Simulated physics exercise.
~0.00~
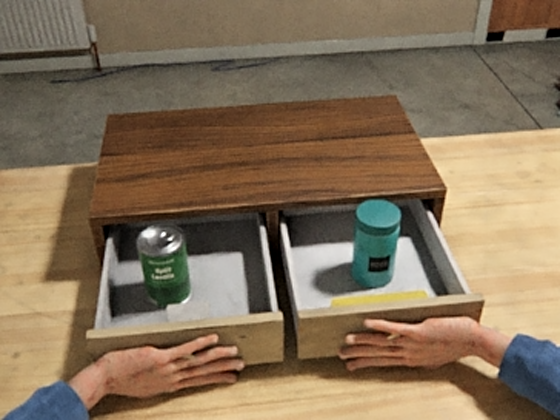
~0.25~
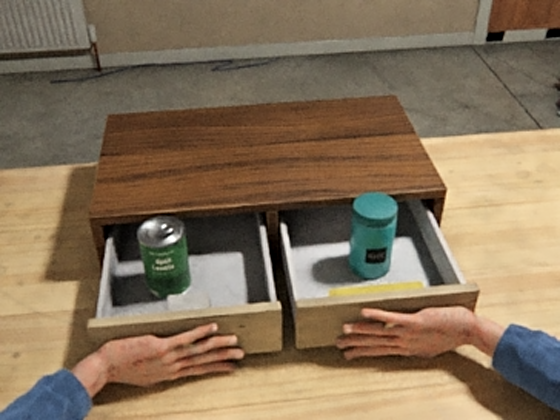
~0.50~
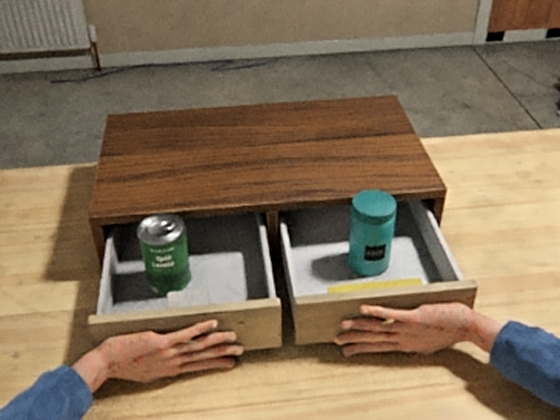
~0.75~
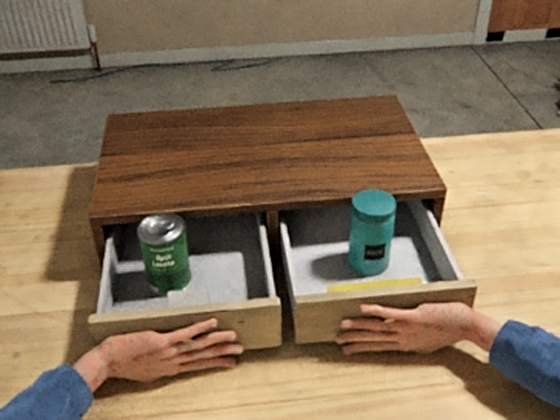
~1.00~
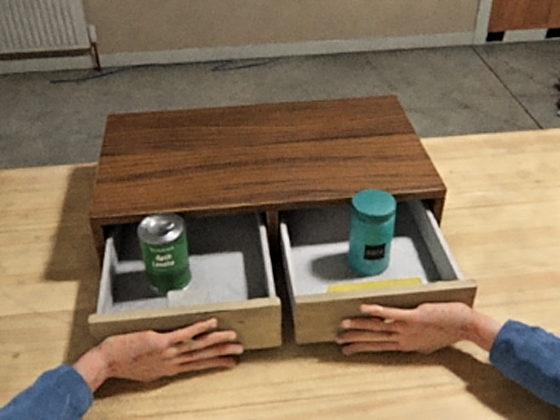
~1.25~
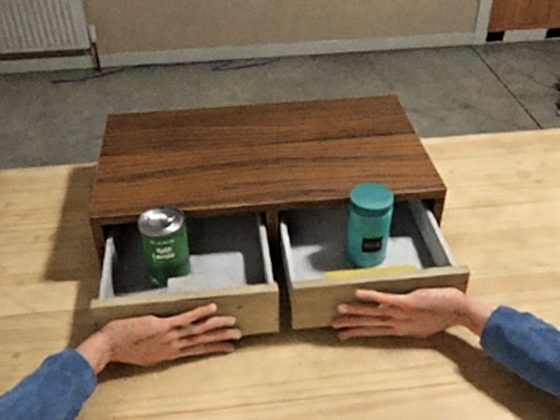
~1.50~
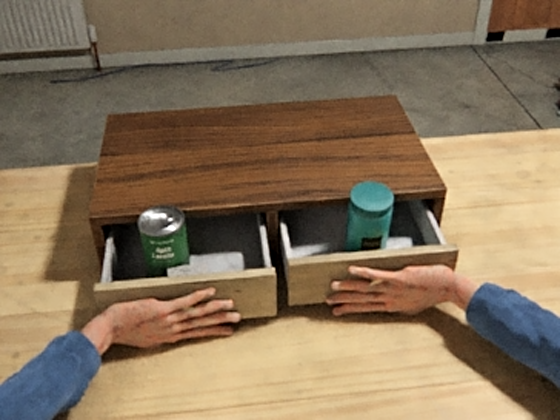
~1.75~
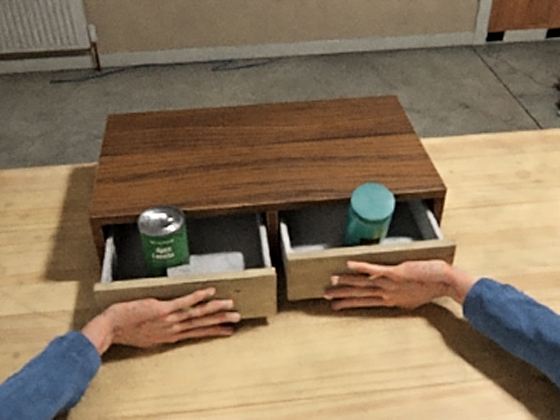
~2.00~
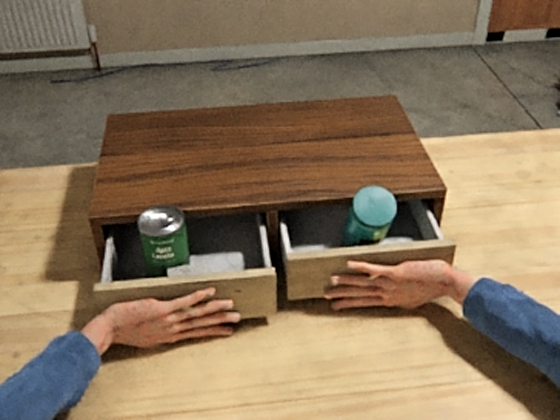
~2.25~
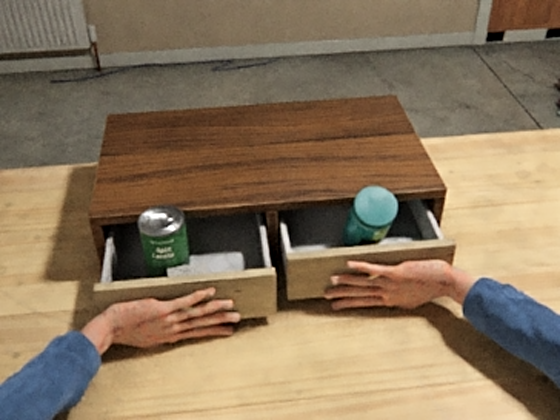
On a wooden table, two hands push side-by-side drawers inward, but both stay partly open.
